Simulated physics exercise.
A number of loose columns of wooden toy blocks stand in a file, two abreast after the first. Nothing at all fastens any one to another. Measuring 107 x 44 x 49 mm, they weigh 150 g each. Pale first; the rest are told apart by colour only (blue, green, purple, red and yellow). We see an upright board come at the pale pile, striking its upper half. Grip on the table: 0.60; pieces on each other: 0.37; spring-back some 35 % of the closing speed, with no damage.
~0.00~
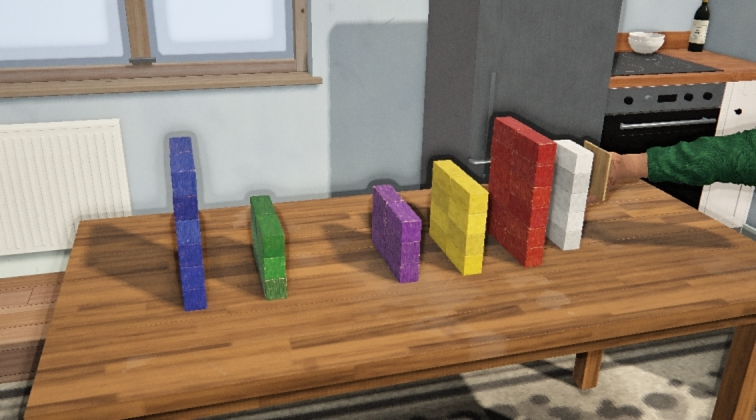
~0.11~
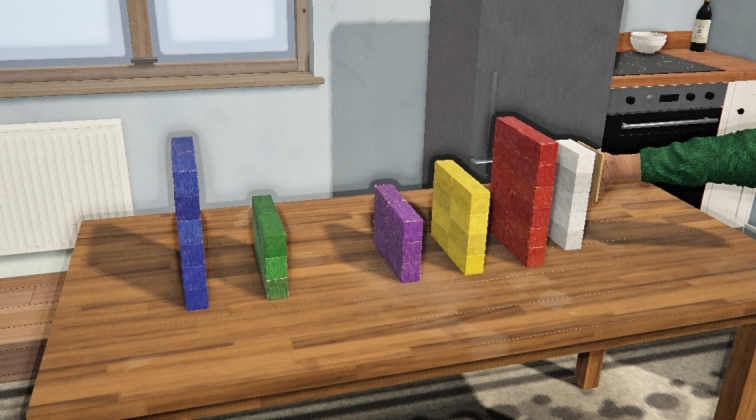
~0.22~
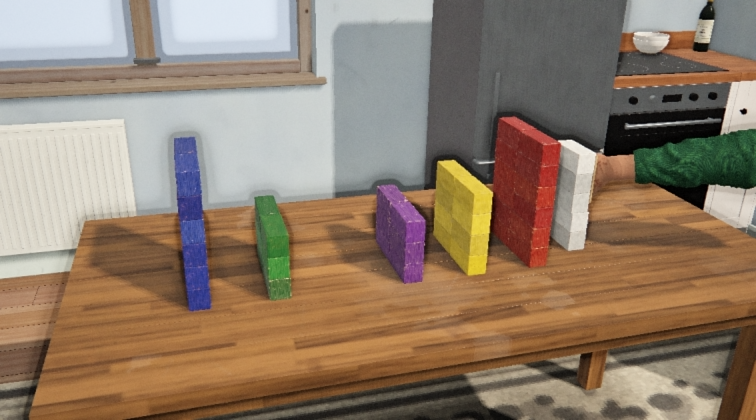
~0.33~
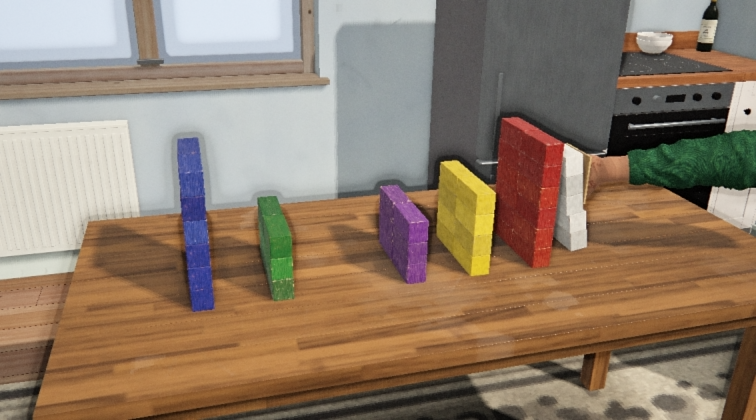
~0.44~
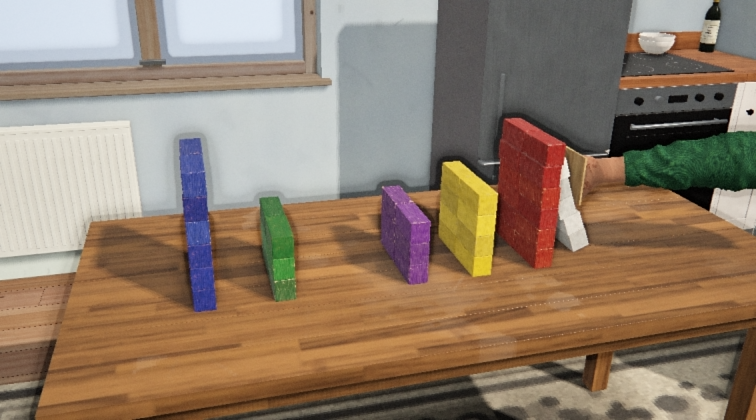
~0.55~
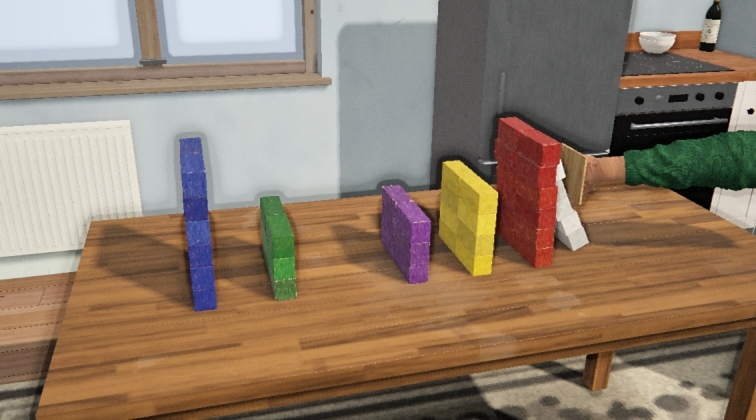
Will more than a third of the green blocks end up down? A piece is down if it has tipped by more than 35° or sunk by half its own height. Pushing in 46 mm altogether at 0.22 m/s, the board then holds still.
No.
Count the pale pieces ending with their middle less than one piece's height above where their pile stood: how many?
Pale pieces counted: 2.
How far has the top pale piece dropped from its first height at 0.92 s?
Some 4 centimetres.
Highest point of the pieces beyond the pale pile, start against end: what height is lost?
By about 0 cm, start to end.
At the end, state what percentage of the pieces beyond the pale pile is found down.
60 %.
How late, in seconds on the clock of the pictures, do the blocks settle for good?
Somewhere close to 2.0 s.
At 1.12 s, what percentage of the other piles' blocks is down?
At that instant, 25 percent.
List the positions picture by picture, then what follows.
In the first picture (places mark the middle of the side facing us; the camera pans a little), board (608, 171) 44 mm short; top green block (270, 225); top yellow block (459, 196); the rest undisturbed.
The second picture shows board (601, 172) 20 mm short; top green block (271, 224).
The third picture shows board (595, 173) 4 mm in; top green block (274, 225).
The fourth picture shows board (589, 174) 29 mm in, top of the pale pile leaning 9°; top green block (277, 225); the rest undisturbed.
The fifth picture shows board (584, 176) 46 mm in, stopped, top of the pale pile leaning 20°; top green block (279, 226); 2 disturbed, none down.
The sixth picture shows board (584, 175) 46 mm in, stopped, top of the pale pile leaning 23°; top green block (279, 225); top red block (530, 149) shifted 13 mm; 8 disturbed, none down.
After 0.92 s, 5 of the pale pile down; none of the 6 green blocks down (0 of 44 in all colours); top green block unmoved; top red block leaning 21°.
After 1.12 s, 5 of the pale pile down; none of the 6 green blocks down (12 of 44 in all colours); top green block unmoved; top red block leaning 69°, 54 mm lower.
After 1.36 s, 5 of the pale pile down; none of the 6 green blocks down (25 of 44 in all colours); top green block unmoved; top red block on its side.
At rest (2.1 s), 5 of the pale pile down; none of the 6 green blocks down (26 of 44 in all colours); top green block shifted 6 mm; top red block upside down. That is 0 per cent. As the last picture would show them, middles, top green block near (277, 237), top red block near (300, 282).
